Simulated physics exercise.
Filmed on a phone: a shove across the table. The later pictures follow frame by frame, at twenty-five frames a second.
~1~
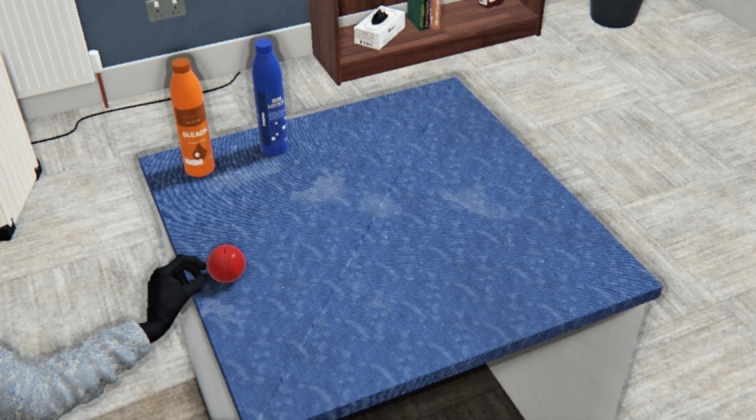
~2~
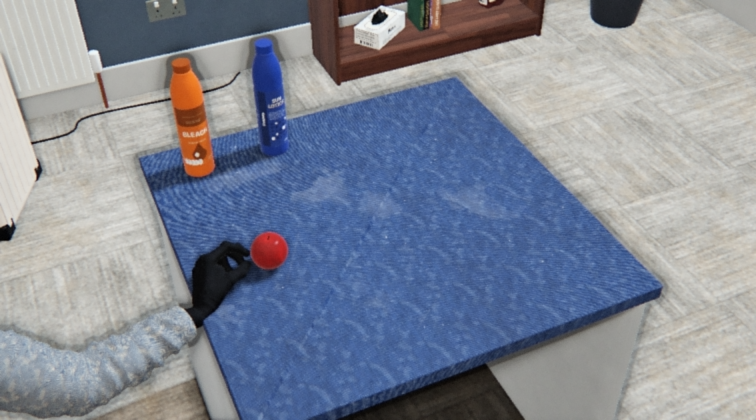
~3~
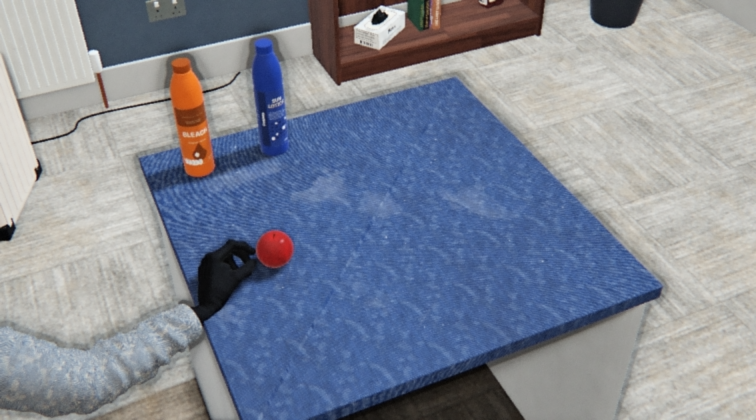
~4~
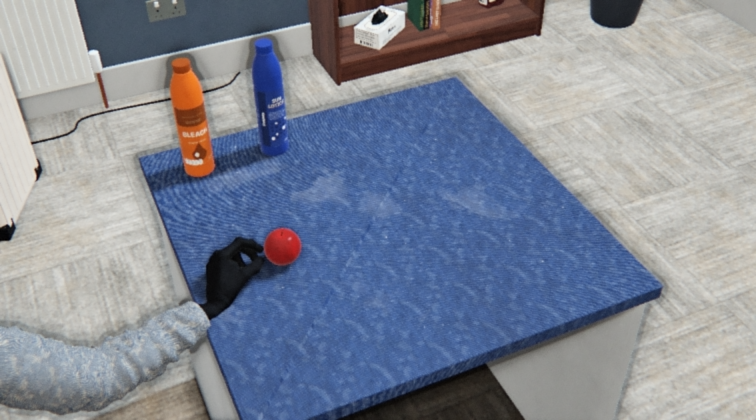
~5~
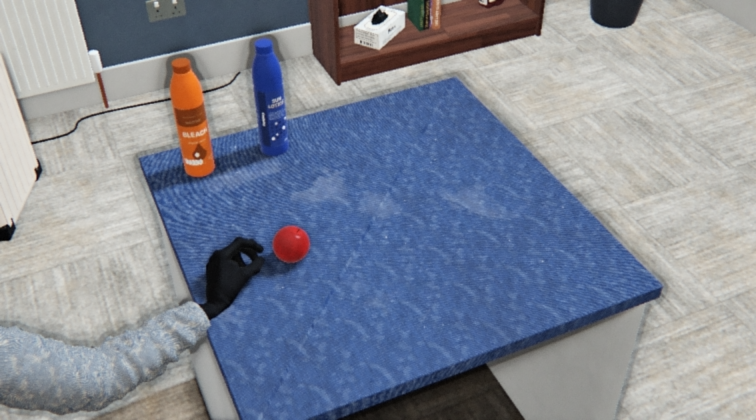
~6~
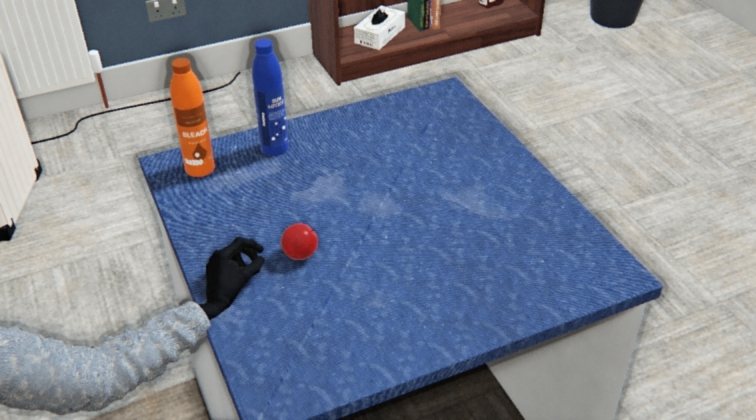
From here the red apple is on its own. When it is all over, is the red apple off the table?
The red apple is still on the table.
Then, 0.10 s past the last view, red apple displaced about its own width near (318, 236).
Then, 0.30 s past the last view, red apple displaced well along near (349, 226).
Then, 0.50 s past the last view, red apple displaced well along near (372, 220).
Then, 0.80 s past the last view, red apple displaced well along near (390, 214).
Finally, moved from the start, red apple. Final places as the last picture's camera would see them, red apple near (393, 214).
